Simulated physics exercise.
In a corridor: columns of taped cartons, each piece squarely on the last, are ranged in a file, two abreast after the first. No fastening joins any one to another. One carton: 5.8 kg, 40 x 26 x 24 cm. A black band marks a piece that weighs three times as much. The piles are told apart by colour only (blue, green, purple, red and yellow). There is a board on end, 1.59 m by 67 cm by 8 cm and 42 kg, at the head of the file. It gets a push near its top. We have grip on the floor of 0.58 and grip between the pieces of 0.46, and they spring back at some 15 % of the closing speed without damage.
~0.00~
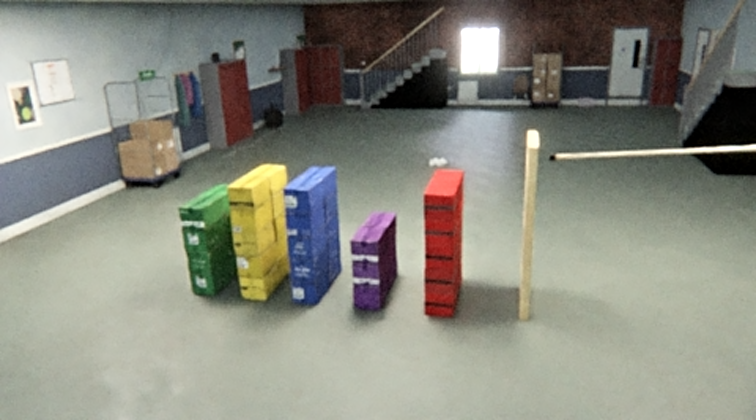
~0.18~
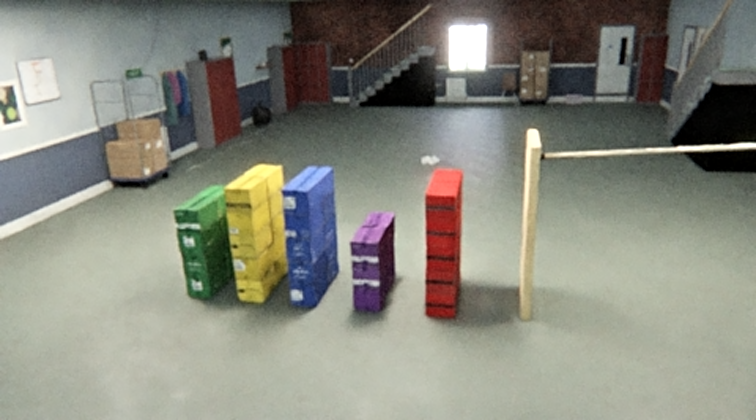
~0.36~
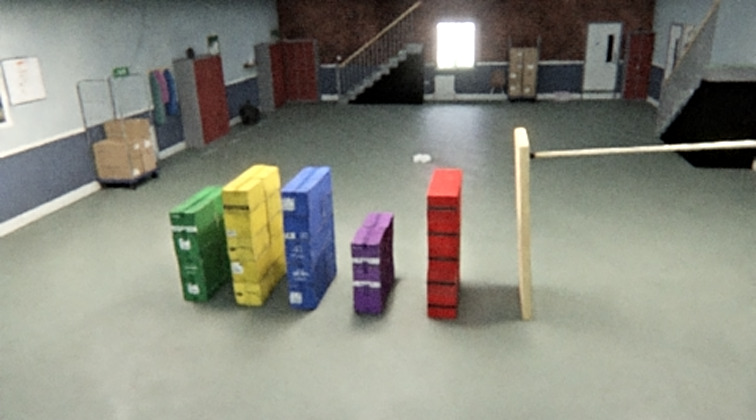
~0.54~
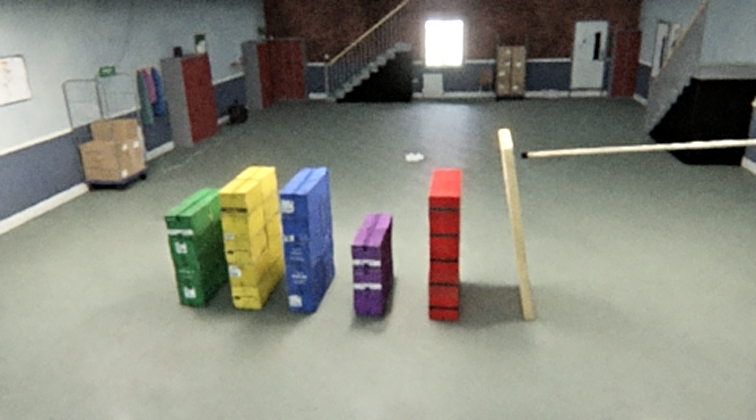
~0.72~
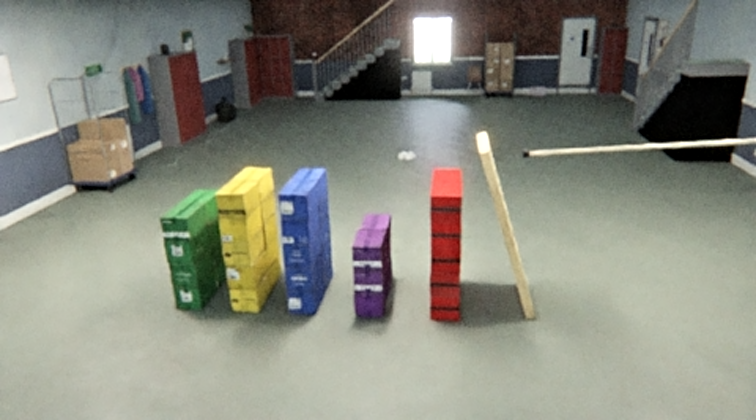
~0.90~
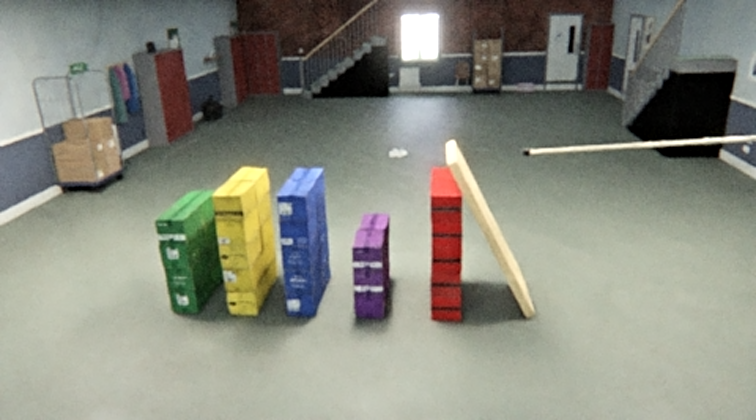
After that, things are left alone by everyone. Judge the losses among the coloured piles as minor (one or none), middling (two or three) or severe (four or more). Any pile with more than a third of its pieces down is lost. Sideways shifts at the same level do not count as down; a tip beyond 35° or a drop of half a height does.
The losses are minor.
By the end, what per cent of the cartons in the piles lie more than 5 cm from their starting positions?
That makes 0 percent.
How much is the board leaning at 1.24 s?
Angle from upright: Approx. 25°.
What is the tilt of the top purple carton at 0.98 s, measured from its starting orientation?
At that moment, roughly 0 degrees.
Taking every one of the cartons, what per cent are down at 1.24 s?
By then 0 %.
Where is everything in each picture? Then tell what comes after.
In the first frame (we follow the side turned to the camera; the camera moves round a little), pole end (553, 158) 11 cm short, board 0° from upright; top red carton (439, 208); top purple carton (364, 253); no other piece has moved.
Pole end (543, 157) 11 mm short, board 0° from upright; top green carton (187, 221), in the second frame.
Pole end (533, 156) 8 cm in, board 4° from upright; top blue carton (295, 204); no other piece has moved, in the third frame.
Pole end (525, 156) 16 cm in, stopped, board 9° from upright; top blue carton (294, 206); no other piece has moved, in the fourth frame.
Pole end (527, 155) 16 cm in, stopped, board 17° from upright; top red carton (446, 210); no other piece has moved, in the fifth frame.
Pole end (527, 153) 16 cm in, stopped, board 27° from upright; top red carton (446, 209); top purple carton (367, 260); no other piece has moved, in the sixth frame.
Around 0.98 s, board 27° from upright; none of the 44 cartons down, 1 disturbed; top red carton displaced 41 mm.
Around 1.24 s, board 27° from upright; none of the 44 cartons down, 2 disturbed; top red carton displaced 24 mm.
Finally (1.8 s), board 27° from upright; none of the 44 cartons down, 1 disturbed; top red carton displaced 29 mm; top purple carton unmoved. No coloured pile is wrecked. Seen by the last camera, middles, top red carton near (444, 201), top purple carton near (369, 250).
